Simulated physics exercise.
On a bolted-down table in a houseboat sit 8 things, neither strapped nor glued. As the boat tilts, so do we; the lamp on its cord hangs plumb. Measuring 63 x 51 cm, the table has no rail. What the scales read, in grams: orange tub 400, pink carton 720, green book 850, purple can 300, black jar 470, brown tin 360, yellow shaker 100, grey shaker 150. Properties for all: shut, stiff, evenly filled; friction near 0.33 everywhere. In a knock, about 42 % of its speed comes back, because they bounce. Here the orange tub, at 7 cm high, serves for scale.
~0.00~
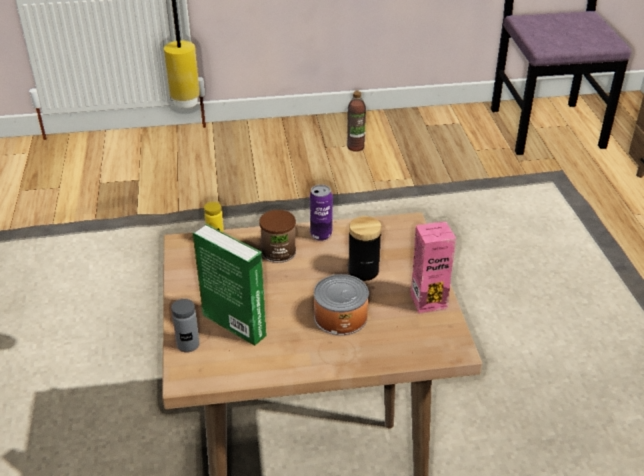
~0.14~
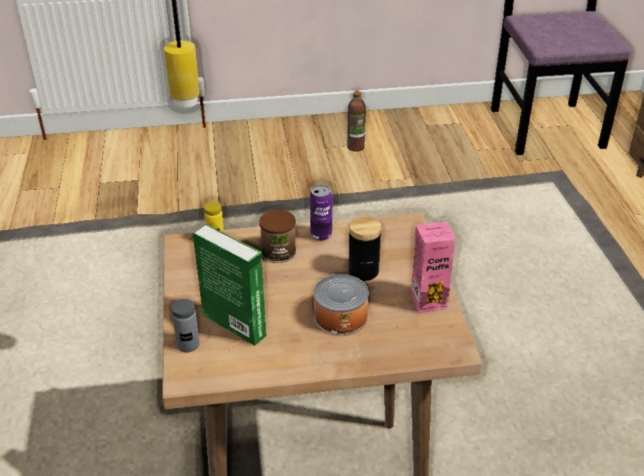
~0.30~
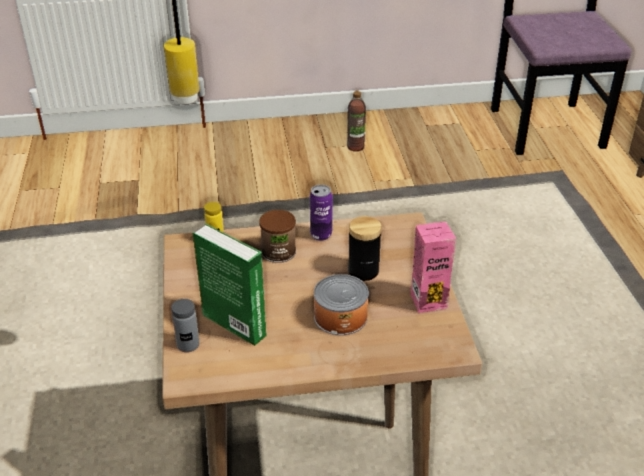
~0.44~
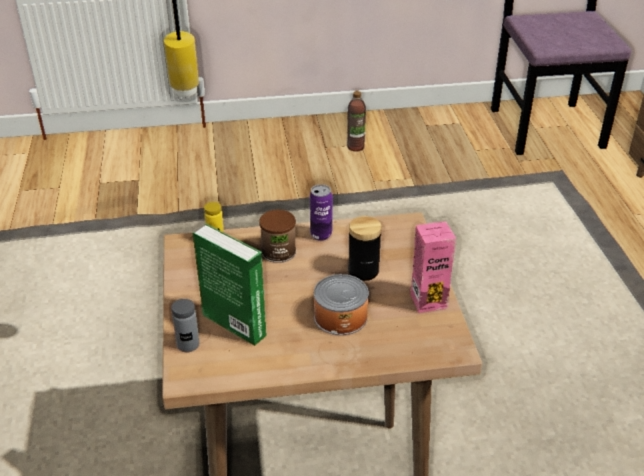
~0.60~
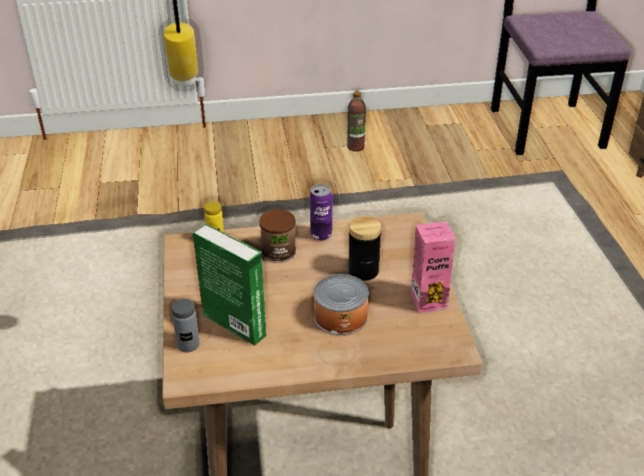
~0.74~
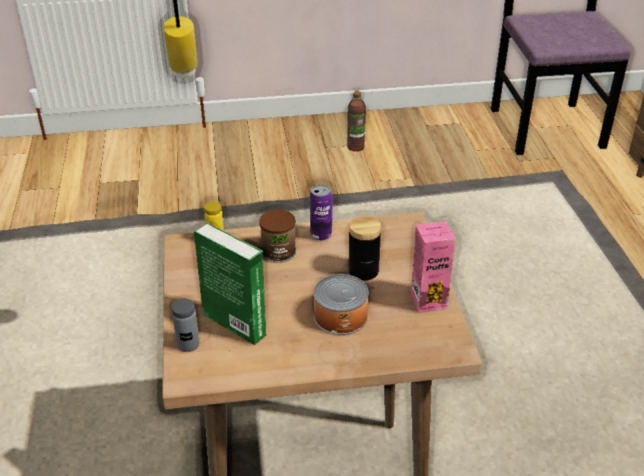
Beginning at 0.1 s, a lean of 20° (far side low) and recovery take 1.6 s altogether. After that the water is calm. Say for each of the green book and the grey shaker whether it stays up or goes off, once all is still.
Green book: Stays up, grey shaker: Stays up.
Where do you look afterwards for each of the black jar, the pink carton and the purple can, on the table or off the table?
Afterwards, the black jar stays on its support, the pink carton stays on its support, and the purple can stays on its support.
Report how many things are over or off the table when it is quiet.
3.
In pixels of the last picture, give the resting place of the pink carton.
It finishes around (406, 242).
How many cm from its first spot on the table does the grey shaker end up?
2 cm.
By 1.24 s, boat heeled 12°, far side down; green book on its side near (274, 257); grey shaker 2 cm from its spot near (185, 319); pink carton rocked 37° off its seat.
By 2.04 s, boat level; brown tin now off the table; green book on its side near (267, 262); grey shaker 2 cm from its spot near (185, 319).
When it is over (2.4 s), off the table, brown tin; lying over on the table, pink carton and green book; the other 5 within 5 cm of the start. In the last view, green book near (267, 262), grey shaker near (185, 319).
